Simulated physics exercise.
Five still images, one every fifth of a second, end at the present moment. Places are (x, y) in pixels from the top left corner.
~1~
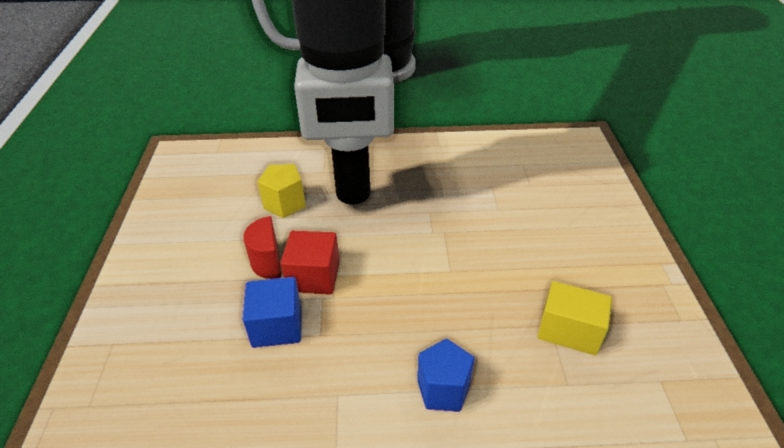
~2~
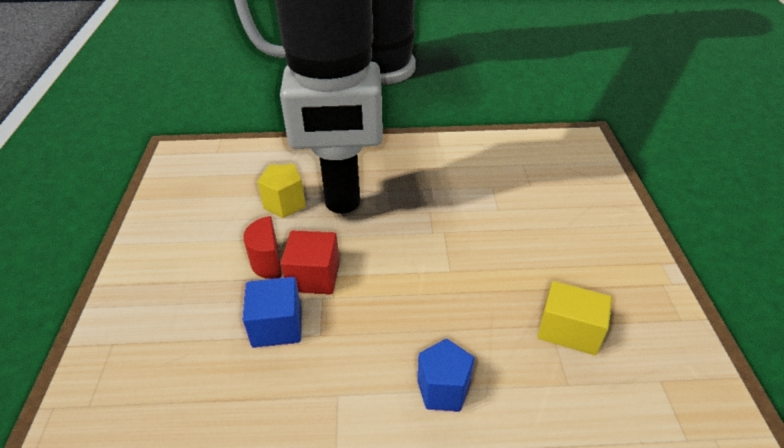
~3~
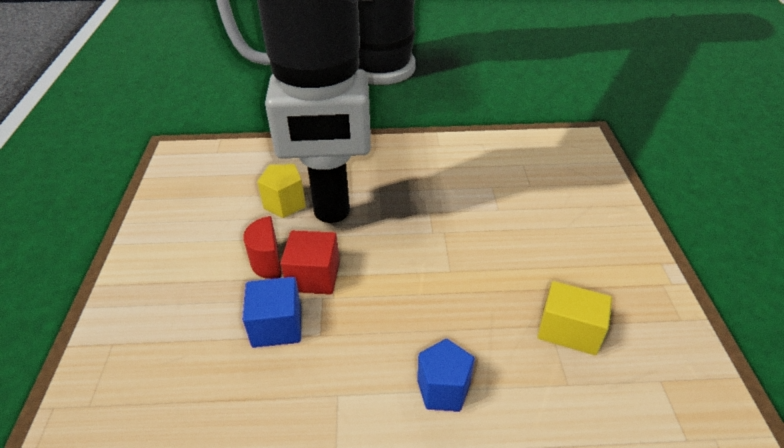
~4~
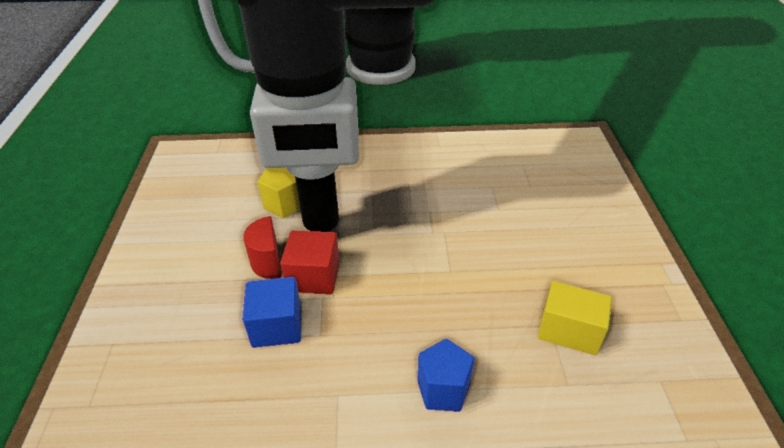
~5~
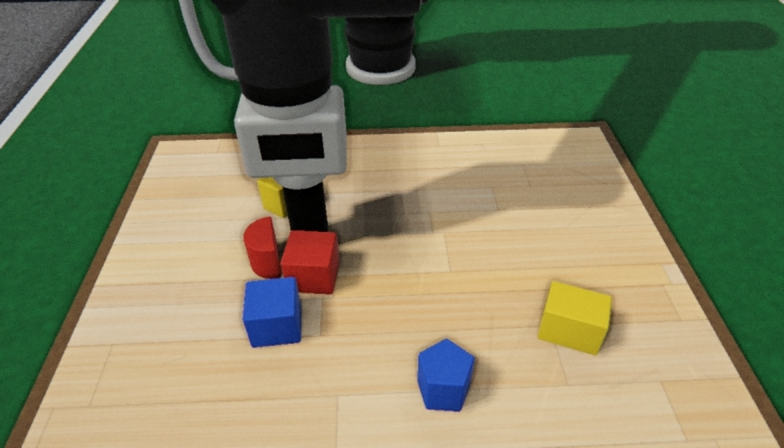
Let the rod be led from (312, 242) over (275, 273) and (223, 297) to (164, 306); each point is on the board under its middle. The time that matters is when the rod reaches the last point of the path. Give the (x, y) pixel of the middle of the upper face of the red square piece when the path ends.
Final place: (304, 264).
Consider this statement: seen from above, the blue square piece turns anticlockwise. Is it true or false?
The statement is incorrect.
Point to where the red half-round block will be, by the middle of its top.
Somewhere near (211, 242).
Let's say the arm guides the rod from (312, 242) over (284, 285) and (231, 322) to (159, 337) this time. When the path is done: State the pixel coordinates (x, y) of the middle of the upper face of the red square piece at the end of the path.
It will end up at (312, 281).
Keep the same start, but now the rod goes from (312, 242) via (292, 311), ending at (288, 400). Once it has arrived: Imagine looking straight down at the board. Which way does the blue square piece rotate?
Clockwise, from overhead.
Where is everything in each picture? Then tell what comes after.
In the first picture, lower end of the rod (353, 194), tops of blocks, red half-round block (260, 234), blue square piece (270, 297), yellow pentagonal block (280, 175), red square piece (309, 247).
In the second picture, rod (343, 202), blocks as before.
In the third picture, rod (332, 211), blocks as before.
In the fourth picture, rod (321, 220), blocks as before.
In the fifth picture, rod (310, 230), red half-round block (260, 234), blue square piece (270, 297), yellow pentagonal block hidden, red square piece (309, 247).
What follows on the original path. One third of the way, rod (272, 262); red half-round block (235, 243), turned 25° clockwise; blue square piece (271, 305), turned 25° clockwise; red square piece (304, 264), turned 45° anticlockwise.
Two thirds of the way, rod (218, 285); red half-round block (212, 243), turned 70° clockwise; blue square piece (271, 305), turned 25° clockwise; red square piece (304, 264), turned 45° anticlockwise.
At the end, rod (159, 295); red half-round block (211, 242), turned 80° clockwise; blue square piece (271, 305), turned 25° clockwise; yellow pentagonal block not moved; red square piece (304, 264), turned 45° anticlockwise.
